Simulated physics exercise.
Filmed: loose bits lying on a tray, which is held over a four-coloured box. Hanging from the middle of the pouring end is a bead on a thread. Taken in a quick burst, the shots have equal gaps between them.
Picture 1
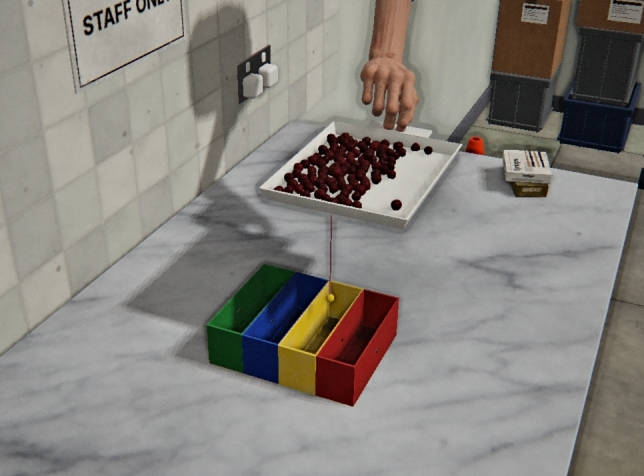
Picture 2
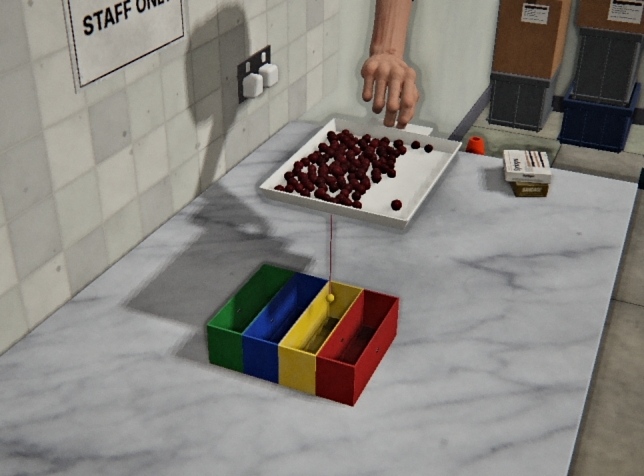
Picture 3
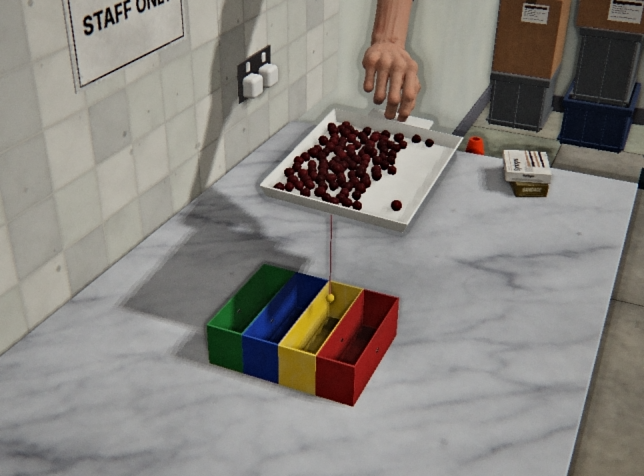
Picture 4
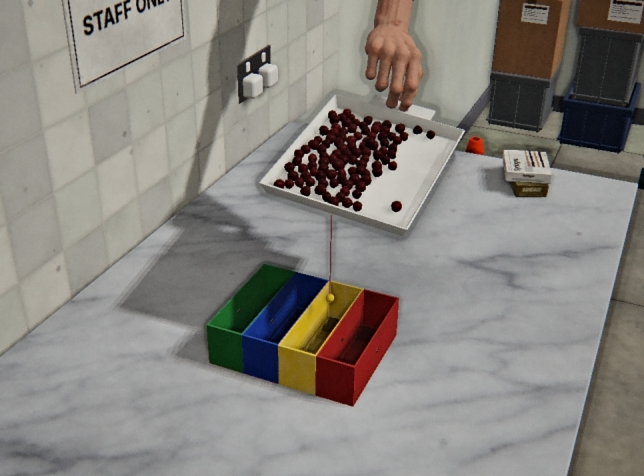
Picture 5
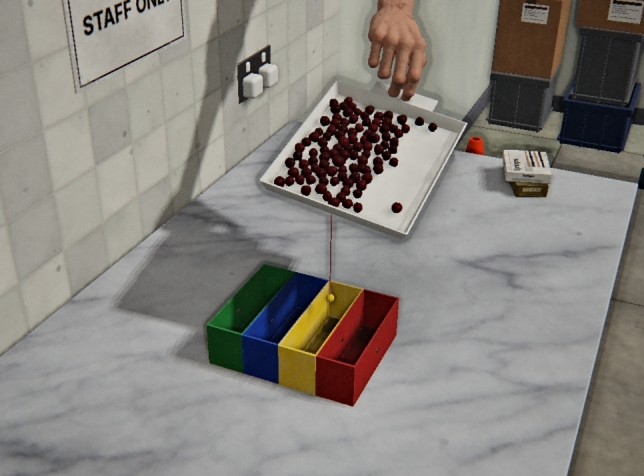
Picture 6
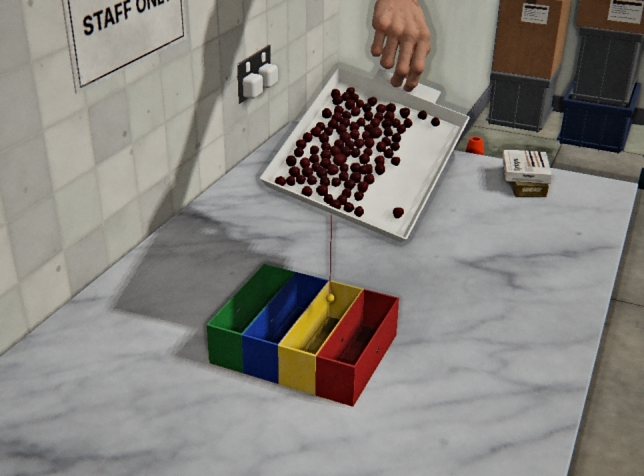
White tray of dark red berries tilting gradually towards its right corner above a four-coloured box, a hand at its far edge.
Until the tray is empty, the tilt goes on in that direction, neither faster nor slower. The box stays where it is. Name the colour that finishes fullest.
Red.
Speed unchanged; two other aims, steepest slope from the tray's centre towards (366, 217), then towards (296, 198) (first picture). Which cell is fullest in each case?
One: The cell in red. Two: The green cell.
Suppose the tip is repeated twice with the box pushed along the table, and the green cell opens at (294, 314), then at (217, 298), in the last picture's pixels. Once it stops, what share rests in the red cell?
The first try gives 40 per cent, the second 0 per cent.
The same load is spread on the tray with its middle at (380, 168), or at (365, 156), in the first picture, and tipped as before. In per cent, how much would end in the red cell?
In order, 30 per cent then 20 per cent.
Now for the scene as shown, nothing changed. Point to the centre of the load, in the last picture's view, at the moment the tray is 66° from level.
In the last view, the load is centred near (384, 220).
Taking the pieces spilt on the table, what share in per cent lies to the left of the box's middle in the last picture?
Roughly 0 percent.
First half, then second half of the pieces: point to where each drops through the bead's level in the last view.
It goes through near (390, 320) first, then near (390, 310).
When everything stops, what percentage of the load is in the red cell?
That share works out at some 30 %.
Soon after the last picture, tray tipped steeply; most on the tray; a stray few in the red cell; about a quarter falling or outside the box.
A little later, tray tipped past a quarter turn; a stray few on the tray; about a quarter in the red cell; most falling or outside the box.
Later still, tray tipped past a quarter turn; about a quarter in the red cell; about two thirds falling or outside the box.
At rest, tray tipped past a quarter turn; about a quarter in the red cell; none in the yellow cell; none in the blue cell; none in the green cell; about two thirds outside the box.
